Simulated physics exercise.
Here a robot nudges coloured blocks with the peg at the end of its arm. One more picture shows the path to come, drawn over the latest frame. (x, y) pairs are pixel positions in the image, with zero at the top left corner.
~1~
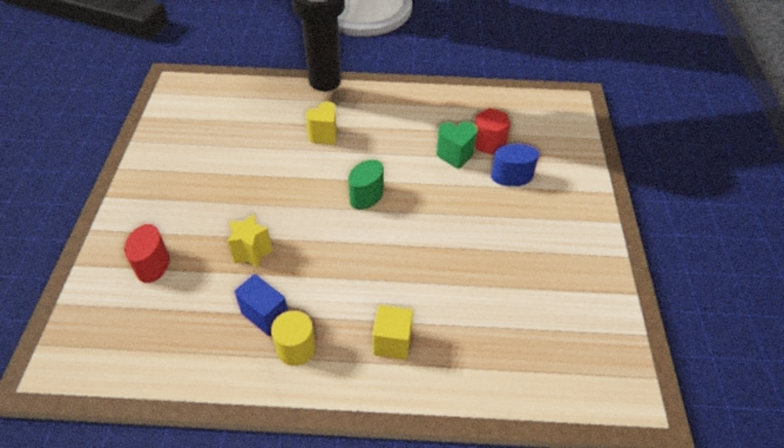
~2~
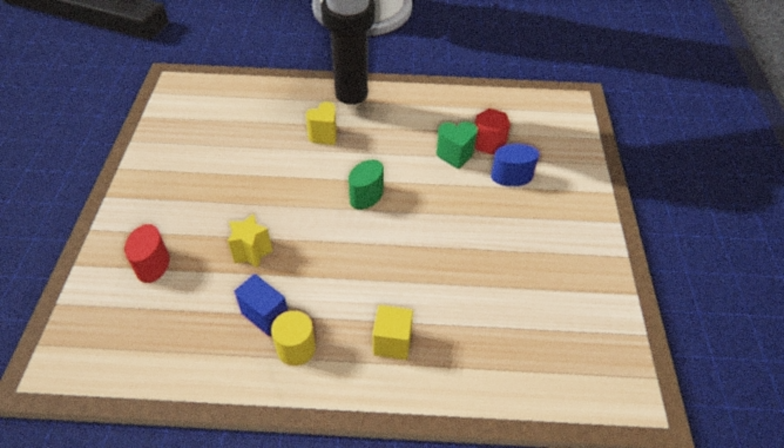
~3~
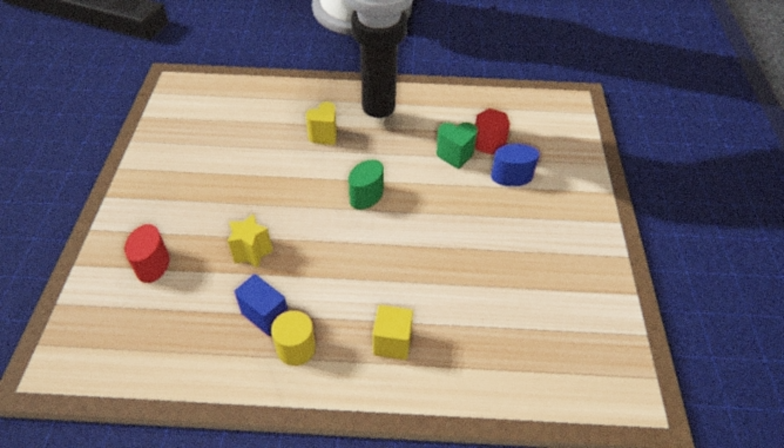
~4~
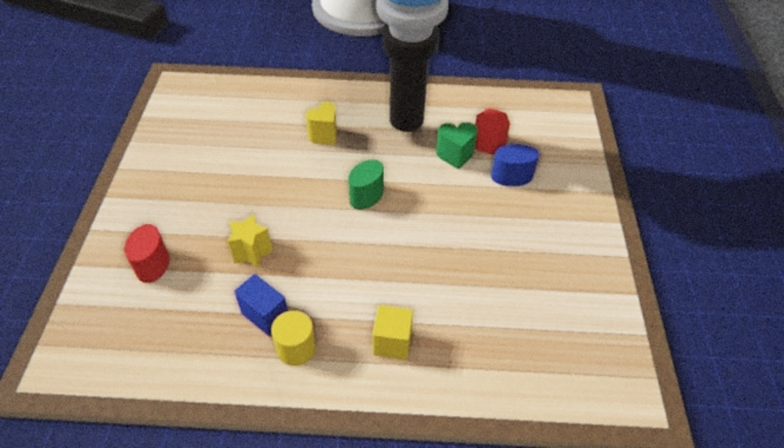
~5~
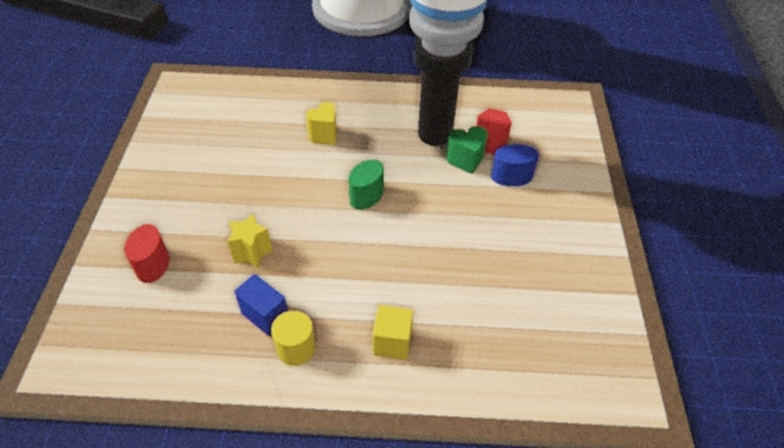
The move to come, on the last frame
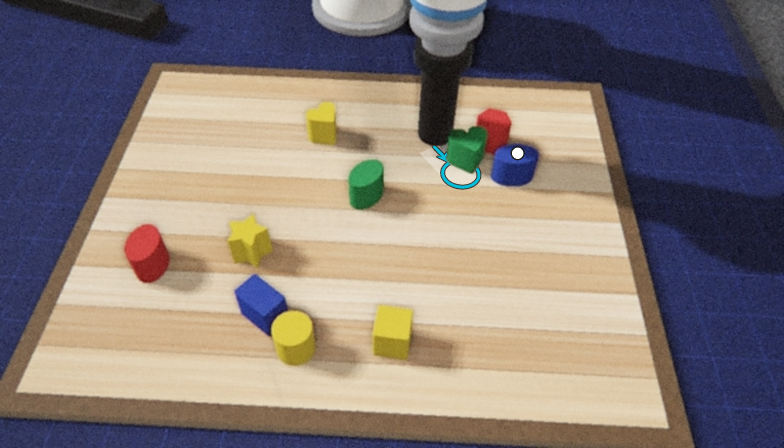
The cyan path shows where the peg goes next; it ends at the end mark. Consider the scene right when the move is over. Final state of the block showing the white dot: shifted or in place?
It will end up elsewhere.
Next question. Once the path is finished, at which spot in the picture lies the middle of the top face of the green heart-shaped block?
I'd say the green heart-shaped block ends with its top centre at (501, 157).
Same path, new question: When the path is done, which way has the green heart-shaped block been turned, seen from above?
It swings round anticlockwise.
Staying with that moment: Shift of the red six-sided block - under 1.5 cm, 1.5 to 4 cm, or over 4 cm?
Overall it shifts less than 1.5 cm.
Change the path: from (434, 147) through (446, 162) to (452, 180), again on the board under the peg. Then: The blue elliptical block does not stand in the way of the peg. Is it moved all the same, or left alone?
Well, the blue elliptical block shifts from its place.
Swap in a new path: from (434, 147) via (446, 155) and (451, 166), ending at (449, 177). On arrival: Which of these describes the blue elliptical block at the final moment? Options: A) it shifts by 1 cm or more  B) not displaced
The answer is A.
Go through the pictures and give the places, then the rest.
The first frame shows peg tip at (325, 83); block tops, green heart-shaped block at (459, 132); red six-sided block at (493, 119); blue elliptical block at (518, 153).
The second frame shows peg at (352, 95); blocks unchanged.
The third frame shows peg at (379, 108); blocks unchanged.
The fourth frame shows peg at (407, 122); blocks unchanged.
The fifth frame shows peg at (435, 136); green heart-shaped block at (470, 137); red six-sided block at (495, 119); blue elliptical block at (518, 153).
Path on the board, from (434, 147) directly to (461, 174); the dot is on the blue elliptical block.
The first path, step by step. Halfway along, peg at (449, 149); green heart-shaped block at (486, 146), turned 25° anticlockwise; blue elliptical block at (523, 154).
At the end, peg at (462, 163); green heart-shaped block at (501, 157), turned 35° anticlockwise; red six-sided block in place; blue elliptical block at (535, 157), turned 35° anticlockwise.
